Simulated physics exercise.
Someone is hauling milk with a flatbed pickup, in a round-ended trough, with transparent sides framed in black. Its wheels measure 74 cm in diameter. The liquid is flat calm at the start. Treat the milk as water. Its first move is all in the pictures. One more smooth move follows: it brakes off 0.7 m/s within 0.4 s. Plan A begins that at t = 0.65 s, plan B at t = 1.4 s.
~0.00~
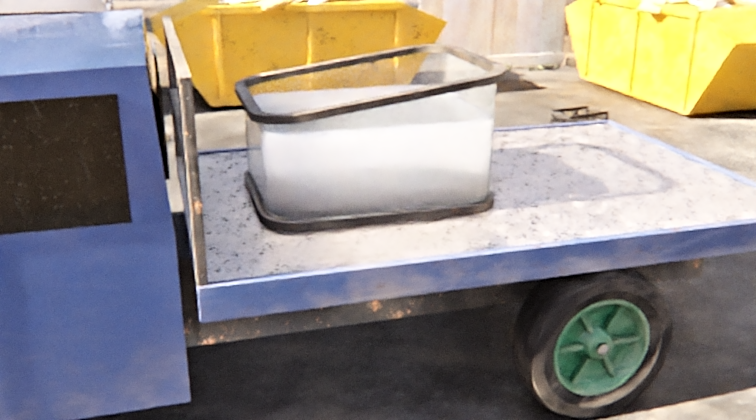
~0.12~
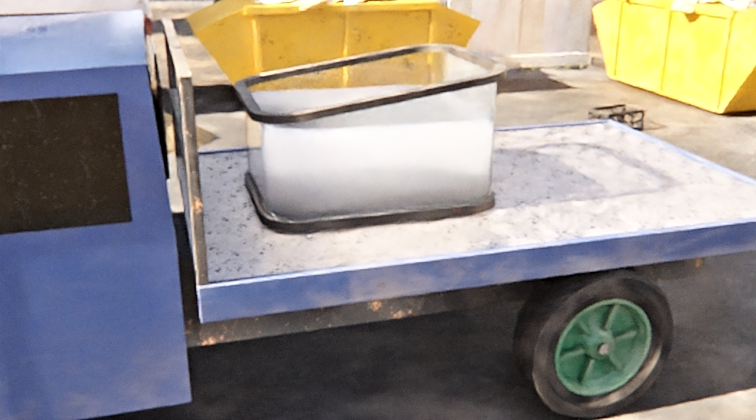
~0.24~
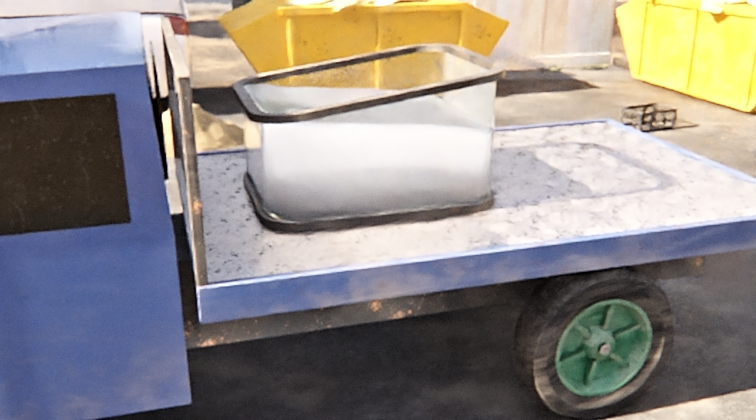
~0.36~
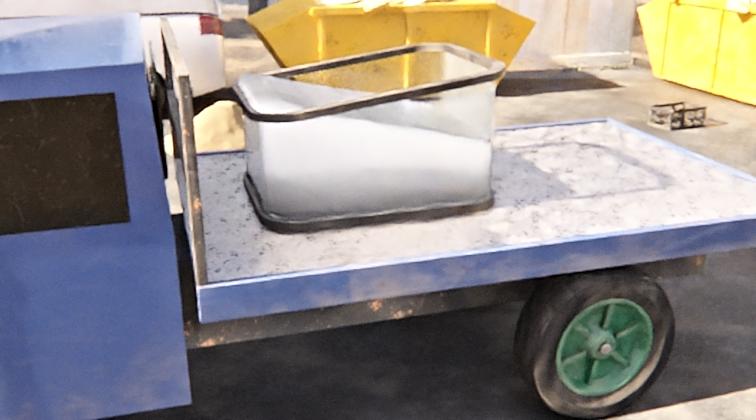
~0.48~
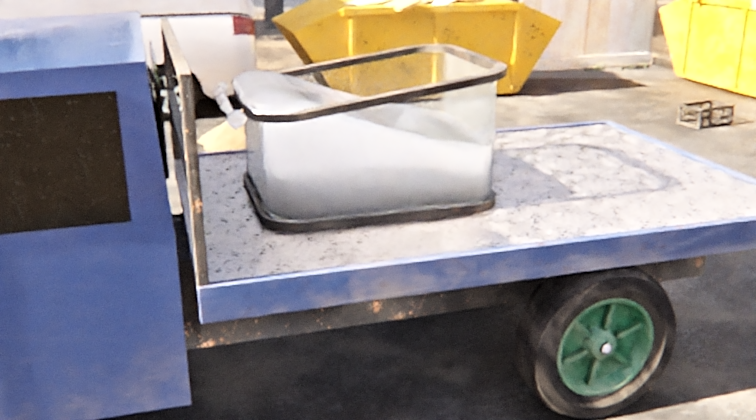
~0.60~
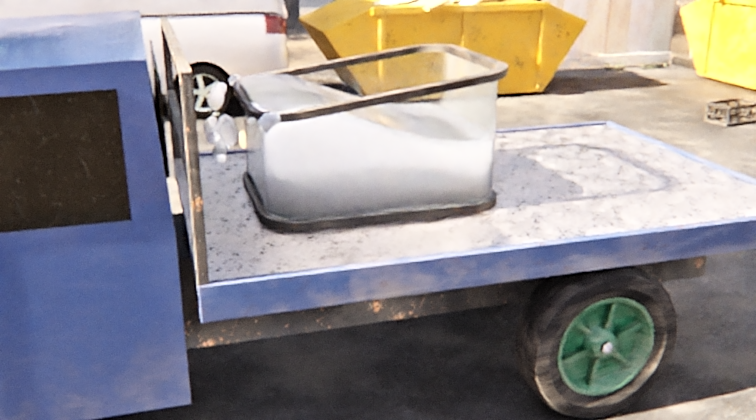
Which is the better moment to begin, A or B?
The smaller loss comes with plan A.
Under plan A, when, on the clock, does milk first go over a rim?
At about 0.7 s.
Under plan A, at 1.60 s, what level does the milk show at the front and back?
Front 36 cm, back 36 cm.
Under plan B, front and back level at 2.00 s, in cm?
Front 52 cm, back 22 cm.
For plan A, 1.60 s in, the surface is 37 cm up at the front and 37 cm at the back; 2 per cent is out, over the front.
For plan A, 4.03 s in, 2 per cent is out, over the front, 7 of 344 litres.
For plan B, 2.00 s in, the surface is 52 cm up at the front and 22 cm at the back; 4 per cent is out, over the front.
For plan B, 4.78 s in, 14 per cent is out, over the front, 47 of 344 litres.
